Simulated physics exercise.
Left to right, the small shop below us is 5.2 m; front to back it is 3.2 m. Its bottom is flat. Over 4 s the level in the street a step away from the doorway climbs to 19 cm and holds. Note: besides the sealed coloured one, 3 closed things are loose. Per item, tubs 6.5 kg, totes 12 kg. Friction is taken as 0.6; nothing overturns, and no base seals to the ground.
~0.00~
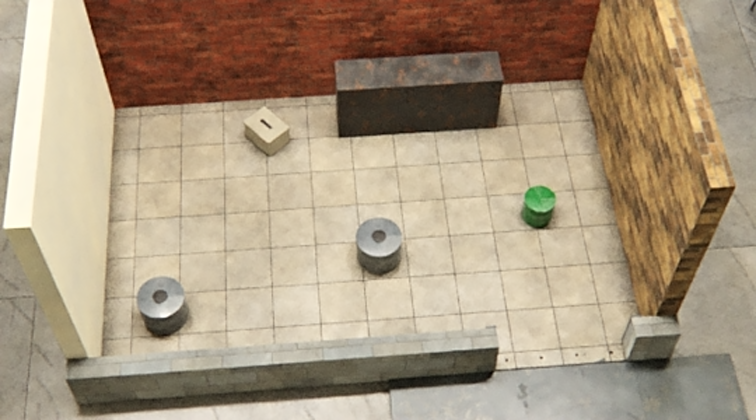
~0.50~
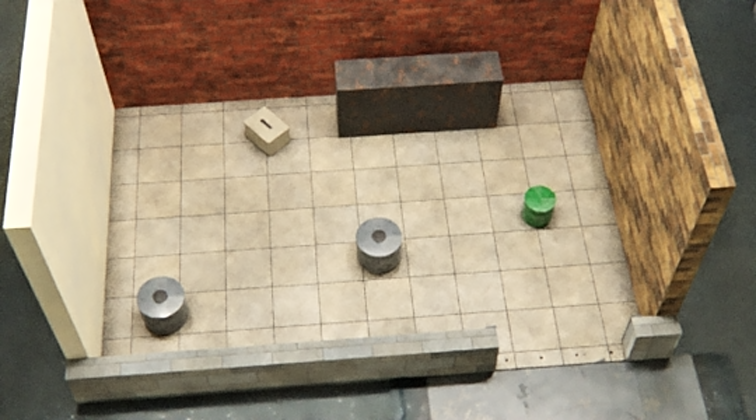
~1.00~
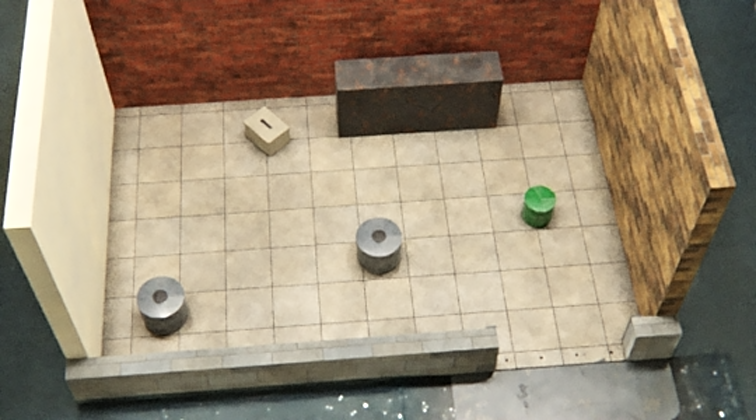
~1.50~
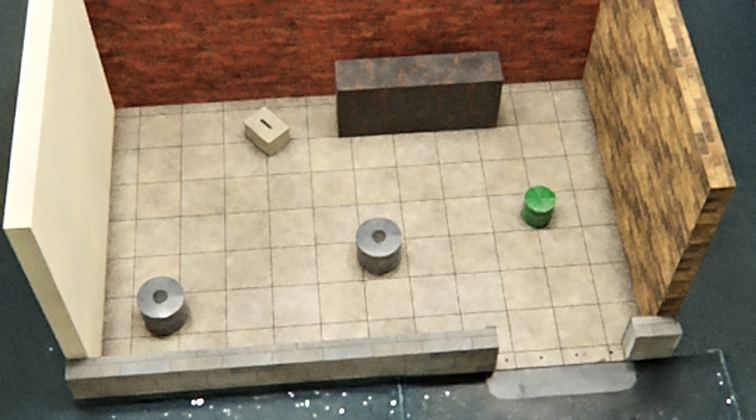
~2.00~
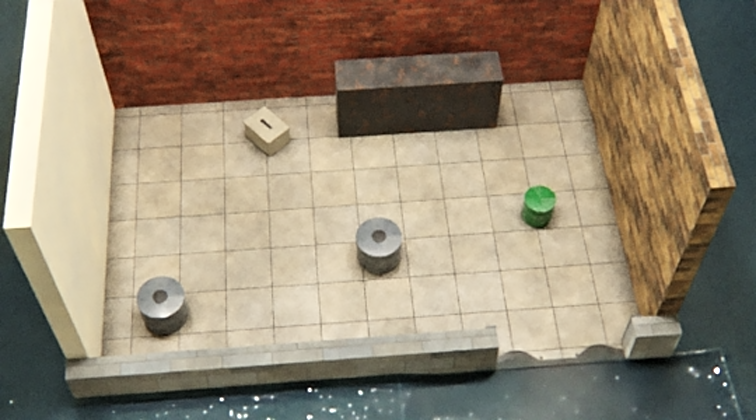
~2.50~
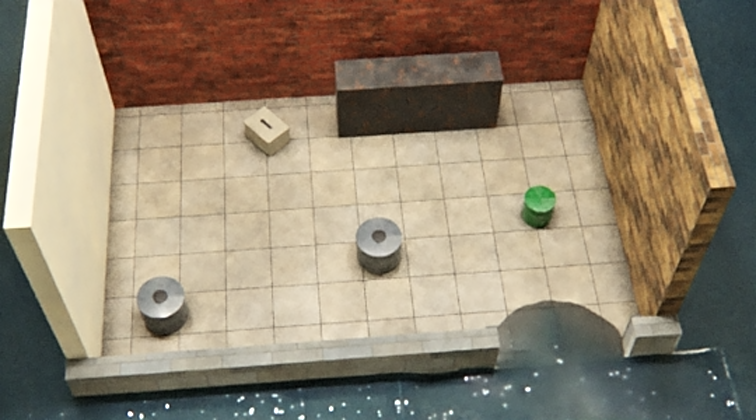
Water spreads around the small walled shop, then slips in through the front gap.
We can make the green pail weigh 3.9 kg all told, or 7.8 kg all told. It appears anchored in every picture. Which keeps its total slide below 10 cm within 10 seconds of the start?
I would say both masses fall short.
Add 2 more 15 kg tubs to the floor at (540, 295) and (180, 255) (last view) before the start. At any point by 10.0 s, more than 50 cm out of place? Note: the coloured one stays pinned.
In the order given, beyond the mark and then within the mark.
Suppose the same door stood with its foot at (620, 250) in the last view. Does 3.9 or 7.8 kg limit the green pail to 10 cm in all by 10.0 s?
Both masses fail.
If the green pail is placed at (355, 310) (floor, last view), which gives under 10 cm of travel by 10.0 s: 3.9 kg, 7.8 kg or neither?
Both loads work.
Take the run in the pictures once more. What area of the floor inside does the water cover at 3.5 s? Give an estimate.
About 2.0 m2 is covered.
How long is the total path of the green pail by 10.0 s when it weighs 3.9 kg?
Close to 150 centimetres all told.
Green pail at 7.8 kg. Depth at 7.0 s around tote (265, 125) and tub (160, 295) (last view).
Some 3 cm at the first, some 0 cm at the second.
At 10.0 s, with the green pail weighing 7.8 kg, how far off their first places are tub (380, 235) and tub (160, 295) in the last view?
First 0 cm, then 0 cm.
After 3.5 s the green pail would be 0 cm from its start with 3.9 kg and 0 cm from its start with 7.8 kg; 3 cm of water round it then.
After 4.5 s the green pail would be 35 cm from its start with 3.9 kg and 1 cm from its start with 7.8 kg; 5 cm of water round it then.
After 7.0 s the green pail would be 159 cm from its start with 3.9 kg and 45 cm from its start with 7.8 kg; 7 cm of water round it then.
After 10.0 s the green pail would be 159 cm from its start with 3.9 kg and 149 cm from its start with 7.8 kg; 9 cm of water round it then.
